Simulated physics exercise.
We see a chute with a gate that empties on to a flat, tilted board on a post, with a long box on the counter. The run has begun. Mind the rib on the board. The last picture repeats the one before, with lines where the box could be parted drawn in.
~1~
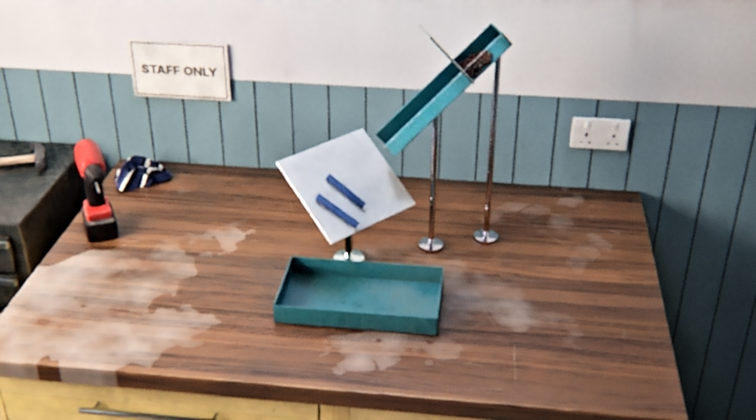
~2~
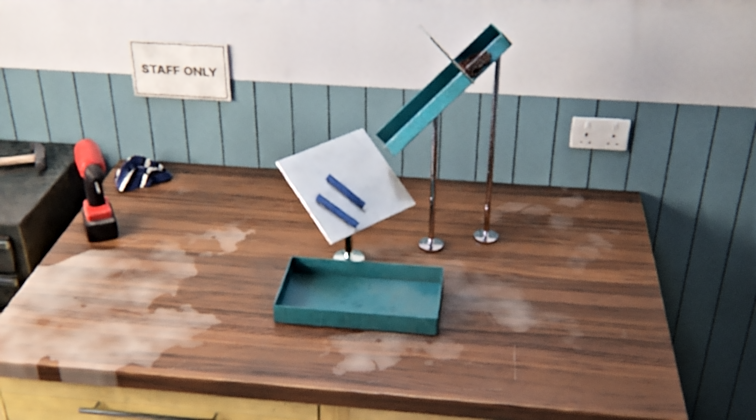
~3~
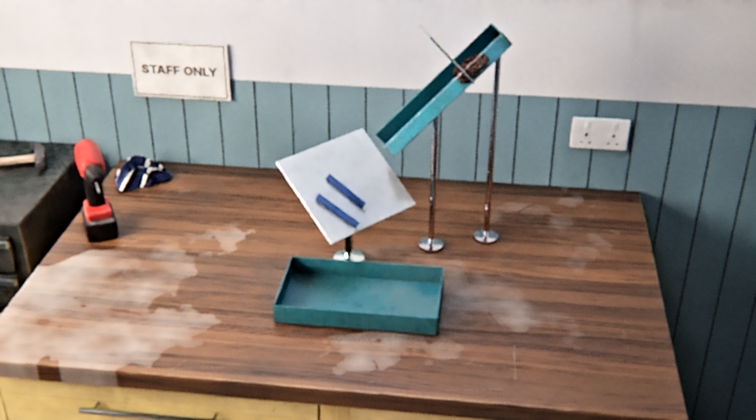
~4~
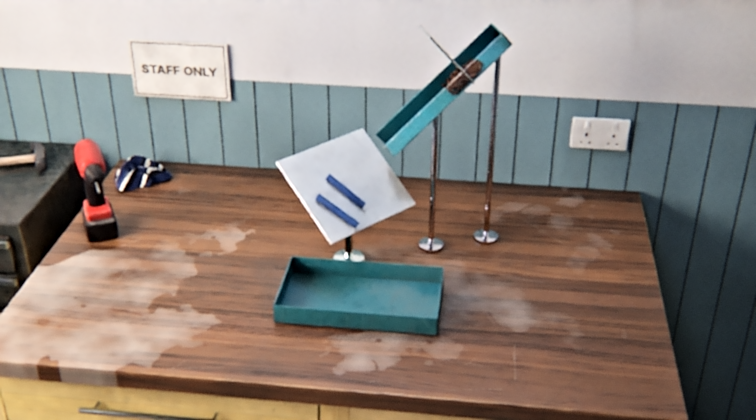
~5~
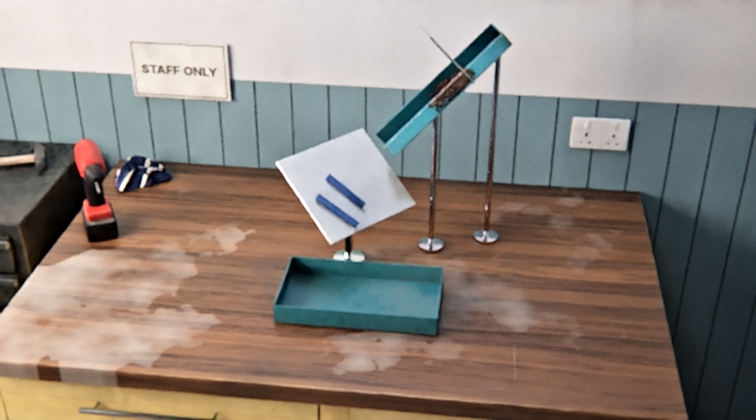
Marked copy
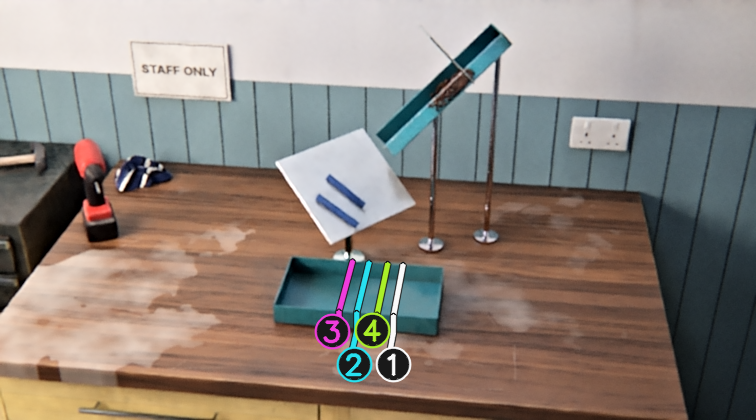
Teal chute sloping down to a tilted white board with blue ribs, a small reddish-brown load sliding partway down the chute.
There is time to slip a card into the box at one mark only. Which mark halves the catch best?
Line 1 does it best.
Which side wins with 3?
The right side.
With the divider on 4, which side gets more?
More lands on the right.
On the marked copy, line 1 crosses the front rim at (393, 315); line 2 crosses the front rim at (356, 312); line 3 crosses the front rim at (339, 311); line 4 crosses the front rim at (377, 314).
If 1 is chosen, of what is caught, close to a third on the left of the divider, close to two thirds on the right.
If 2 is chosen, of what is caught, none at all on the left of the divider, the whole lot on the right.
If 3 is chosen, of what is caught, none at all on the left of the divider, the whole lot on the right.
If 4 is chosen, of what is caught, only a few on the left of the divider, all but a few on the right.
